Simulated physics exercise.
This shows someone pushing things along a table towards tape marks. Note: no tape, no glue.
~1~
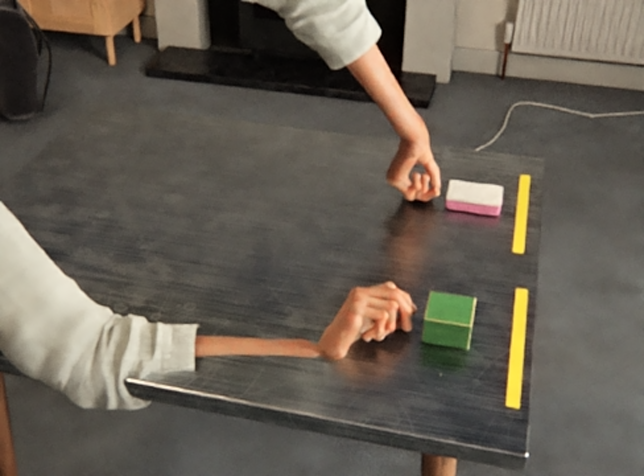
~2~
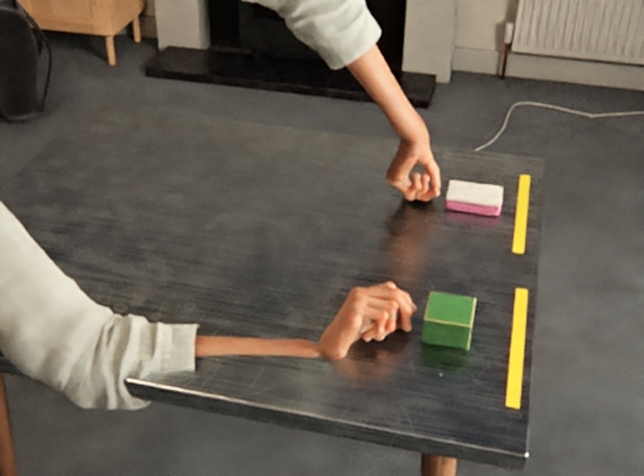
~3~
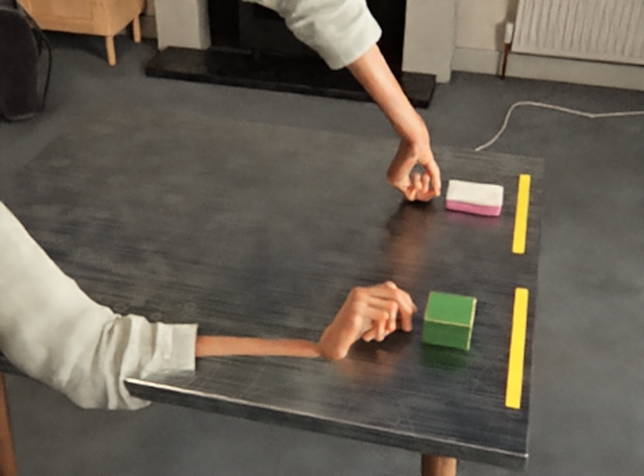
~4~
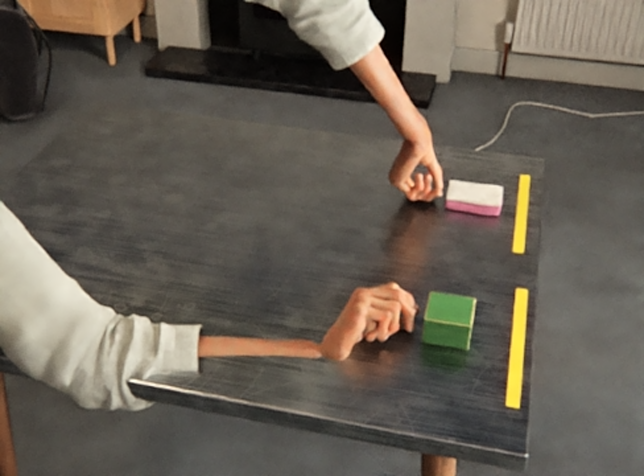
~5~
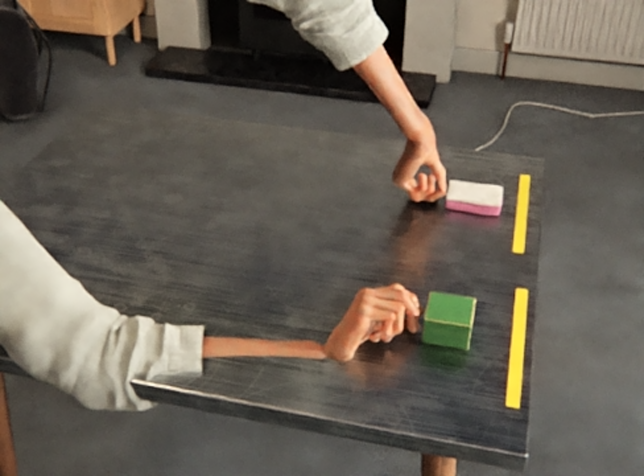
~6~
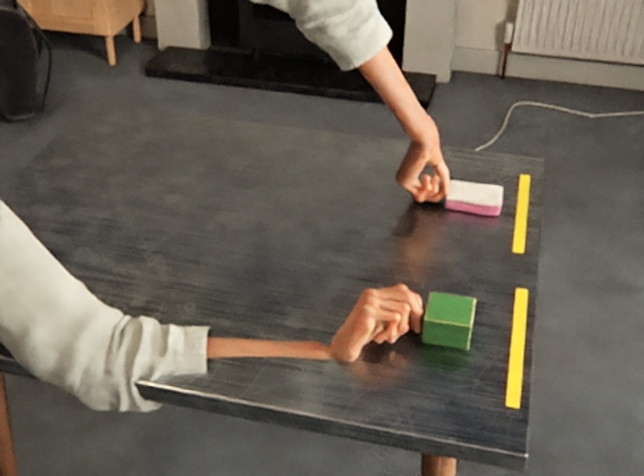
In a room with a grey floor, a dark tabletop is seen from above at an angle, with a fireplace and radiator behind. A pink sponge with a white top sits towards the back right and a green block nearer the front, each left of a yellow tape strip. Two pale-sleeved arms inch their curled hands slightly right, closing up to both objects, which stay still, as does the camera.
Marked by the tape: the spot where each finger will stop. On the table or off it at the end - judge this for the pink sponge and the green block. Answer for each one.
My prediction: The pink sponge leaves the table. The green block leaves the table.
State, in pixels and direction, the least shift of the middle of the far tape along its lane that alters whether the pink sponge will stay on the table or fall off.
It takes a move of some 12 pixels to the left.
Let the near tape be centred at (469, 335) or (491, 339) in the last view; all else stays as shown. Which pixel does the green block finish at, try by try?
About (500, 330) and (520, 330).
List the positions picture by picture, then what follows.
The first picture shows pink sponge (474, 198); green block (449, 320).
The second picture shows green block (449, 320).
The third picture shows pink sponge (474, 199).
The fourth picture shows green block (449, 320).
The fifth picture shows pink sponge (474, 199).
The sixth picture shows pink sponge (474, 199); green block (449, 320).
Then, 1.46 s past the last view, pink sponge on its side near (557, 250); green block on its side near (560, 383).
Finally, the pink sponge falls off the table; the green block falls off the table.
